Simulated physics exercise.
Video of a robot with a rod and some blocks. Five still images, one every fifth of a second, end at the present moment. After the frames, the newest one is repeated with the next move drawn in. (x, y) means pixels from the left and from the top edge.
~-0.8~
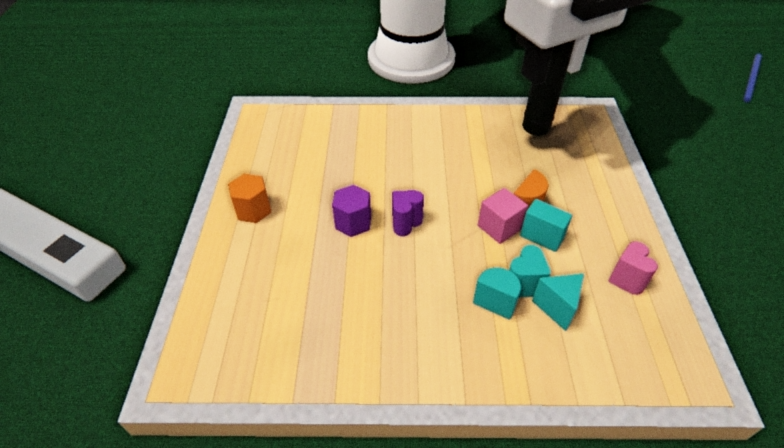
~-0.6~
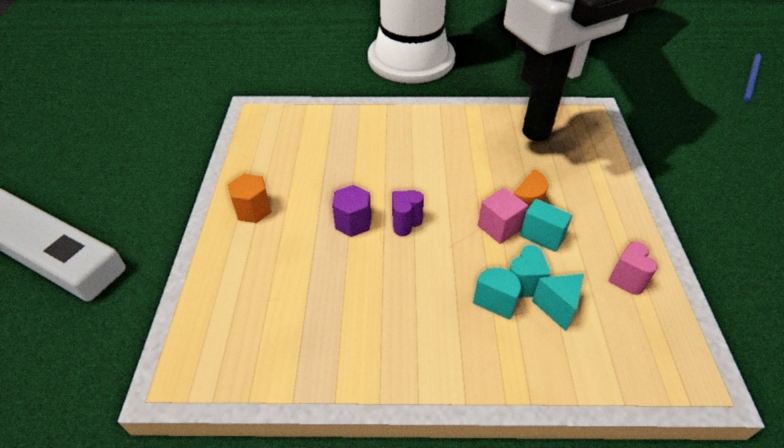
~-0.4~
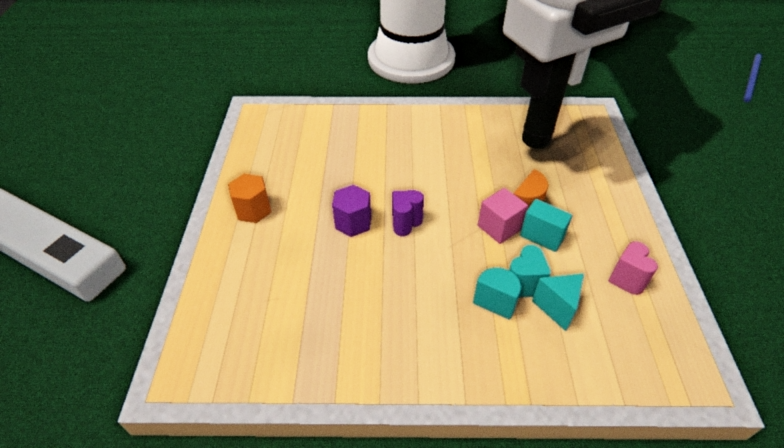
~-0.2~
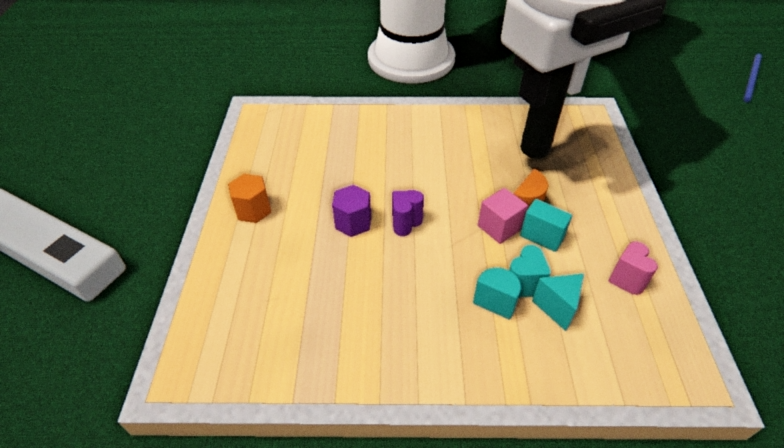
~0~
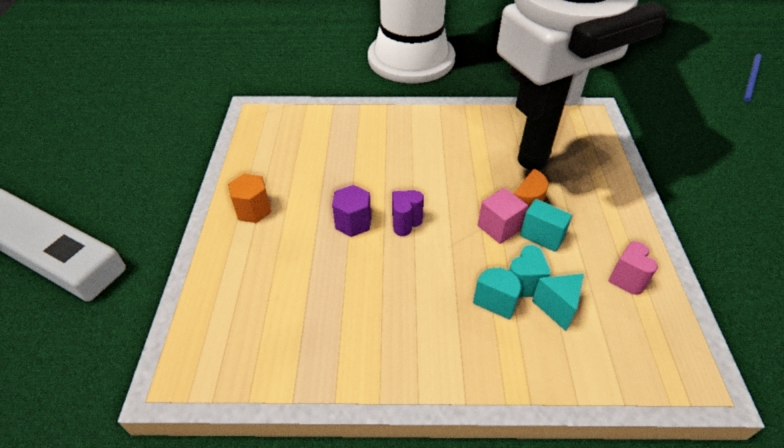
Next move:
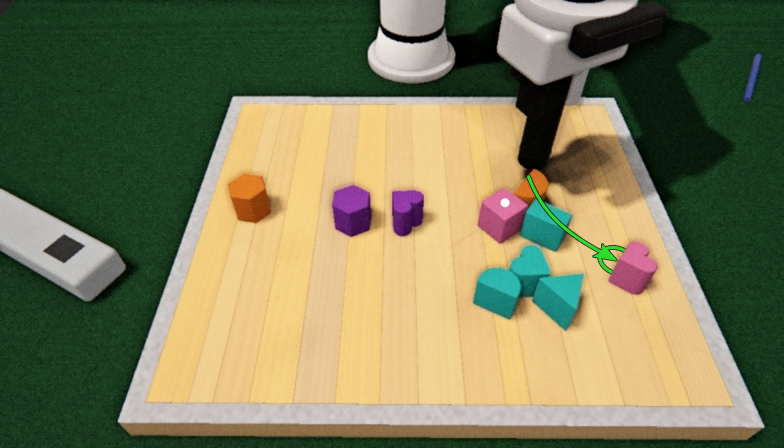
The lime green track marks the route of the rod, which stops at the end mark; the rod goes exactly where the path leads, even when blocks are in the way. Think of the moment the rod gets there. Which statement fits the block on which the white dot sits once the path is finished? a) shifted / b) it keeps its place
Option a.
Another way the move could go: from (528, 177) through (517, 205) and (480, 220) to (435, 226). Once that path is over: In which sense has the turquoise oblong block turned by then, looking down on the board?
From the top, the block rotates counterclockwise.
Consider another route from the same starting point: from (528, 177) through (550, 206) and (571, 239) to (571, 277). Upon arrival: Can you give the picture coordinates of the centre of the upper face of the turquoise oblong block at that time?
The point I'd pick in the picture is (541, 241).
The line goes from (528, 177) over (544, 206) and (574, 236) to (617, 261); the dot is on the pink square block.
What follows on the original path. One third of the way, rod (549, 192); pink square block (494, 210); orange half-round block (531, 203), turned 45° clockwise; turquoise oblong block (546, 221), turned 50° anticlockwise.
Two thirds of the way, rod (580, 221); pink square block (494, 210); orange half-round block (536, 206), turned 95° clockwise; turquoise oblong block (548, 228), turned 50° anticlockwise.
At the end, rod (625, 246); pink square block (494, 210); orange half-round block (536, 206), turned 95° clockwise; turquoise oblong block (548, 228), turned 50° anticlockwise; turquoise triangular block unmoved; pink heart-shaped block (648, 263), turned 20° clockwise.
